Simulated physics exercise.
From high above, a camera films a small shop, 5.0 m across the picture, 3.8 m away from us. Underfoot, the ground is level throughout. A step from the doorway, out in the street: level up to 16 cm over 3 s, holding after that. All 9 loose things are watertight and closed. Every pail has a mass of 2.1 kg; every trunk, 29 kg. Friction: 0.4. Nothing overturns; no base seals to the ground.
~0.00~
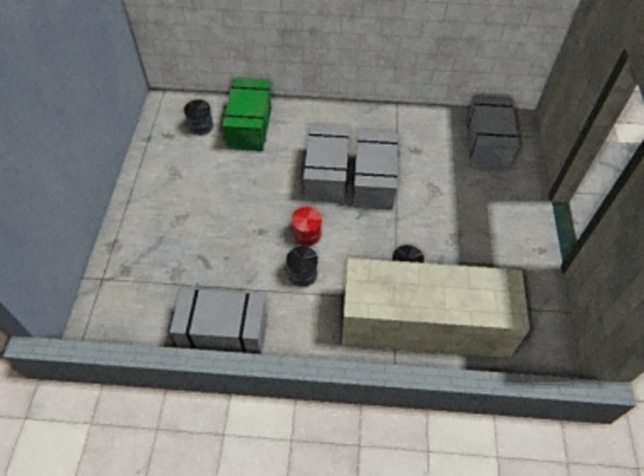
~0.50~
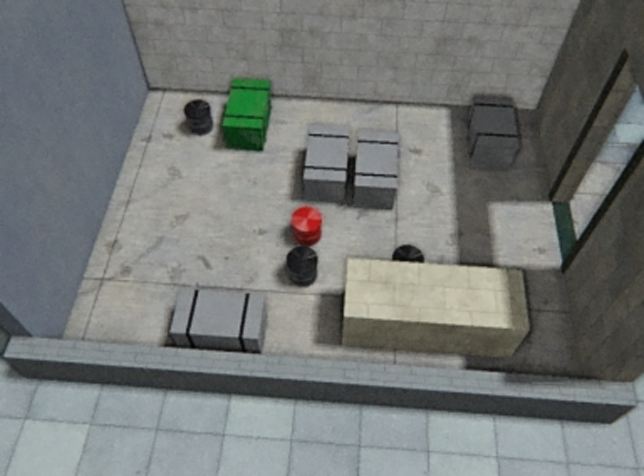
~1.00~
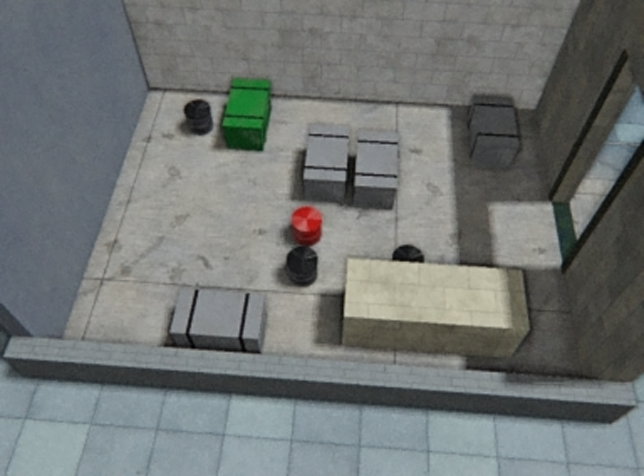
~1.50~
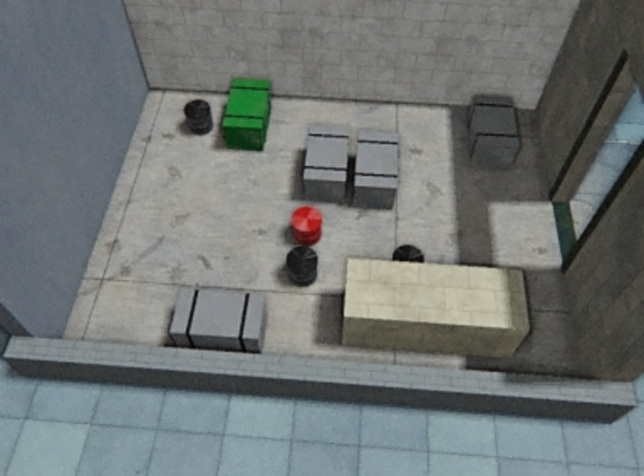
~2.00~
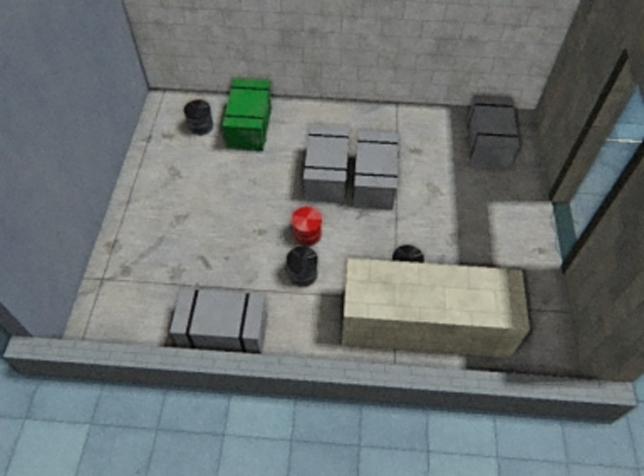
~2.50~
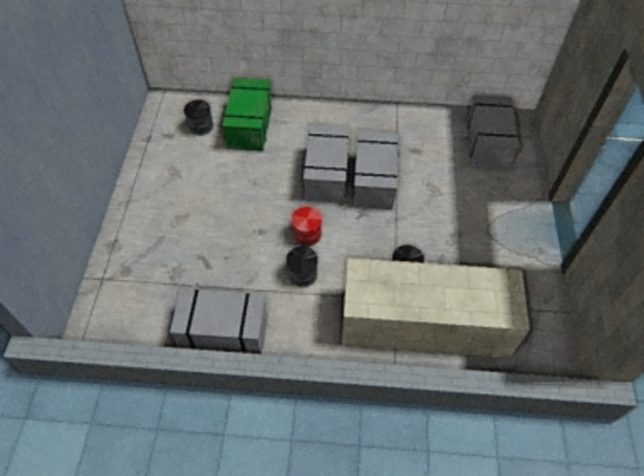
We see a small walled room from above, with gray trunks, a green trunk, dark pails and a red pail, all motionless, as the tiles outside turn bluish under water and a small patch finally spreads inside the right-hand doorway.
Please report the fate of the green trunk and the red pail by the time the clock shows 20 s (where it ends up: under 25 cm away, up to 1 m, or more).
Report: Green trunk creeps a bit; red pail drifts far off.
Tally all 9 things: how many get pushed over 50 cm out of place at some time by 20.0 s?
It adds up to 6.
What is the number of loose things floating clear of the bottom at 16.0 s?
At that time, 4.
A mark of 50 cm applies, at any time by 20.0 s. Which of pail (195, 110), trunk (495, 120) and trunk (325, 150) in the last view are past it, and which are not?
Result, in order: Higher / lower / lower.
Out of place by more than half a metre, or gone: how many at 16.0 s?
The count is 4.
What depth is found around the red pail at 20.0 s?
The depth there is around 9 cm.
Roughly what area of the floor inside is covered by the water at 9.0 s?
Roughly 16 m2 of it is wet.
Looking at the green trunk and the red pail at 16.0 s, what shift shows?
By then roughly 0 cm and 200 cm, respectively.
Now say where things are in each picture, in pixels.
The green trunk at (247, 102), on the bottom; the red pail at (307, 219) rests on the ground; 0.0 m2 under water; 0 of 9 have shifted, in the first frame.
The green trunk at (247, 102) rests on the ground; the red pail at (307, 219) rests on the ground; water covers 0.0 m2; 0 of 9 have shifted, in the second frame.
The green trunk at (247, 102) rests on the ground; the red pail at (307, 219) rests on the ground; water covers 0.0 m2; 0 of 9 have shifted, in the third frame.
The green trunk at (247, 102), on the bottom; the red pail at (307, 219) rests on the ground; water covers 0.0 m2; 0 of 9 have shifted, in the fourth frame.
The green trunk at (247, 102), on the bottom; the red pail at (307, 219) rests on the ground; water covers 0.0 m2; 0 of 9 have shifted, in the fifth frame.
The green trunk at (247, 102), on the bottom; the red pail at (307, 219), on the bottom; water covers 0.4 m2; 0 of 9 have shifted, in the sixth frame.
After 4.0 s the green trunk is near (247, 102), 0.0 m from its start, aground; the red pail is near (307, 219), 0.0 m from its start, aground; 0 afloat.
After 9.0 s the green trunk is near (247, 102), 0.0 m from its start, aground; the red pail is near (126, 176), 2.0 m from its start, afloat; 3 afloat.
After 16.0 s the green trunk is near (247, 102), 0.0 m from its start, aground; the red pail is near (220, 85), 2.2 m from its start, afloat; 4 afloat.
After 20.0 s the green trunk is near (295, 114), 0.6 m from its start, afloat; the red pail is near (261, 94), 1.9 m from its start, afloat; 7 afloat.
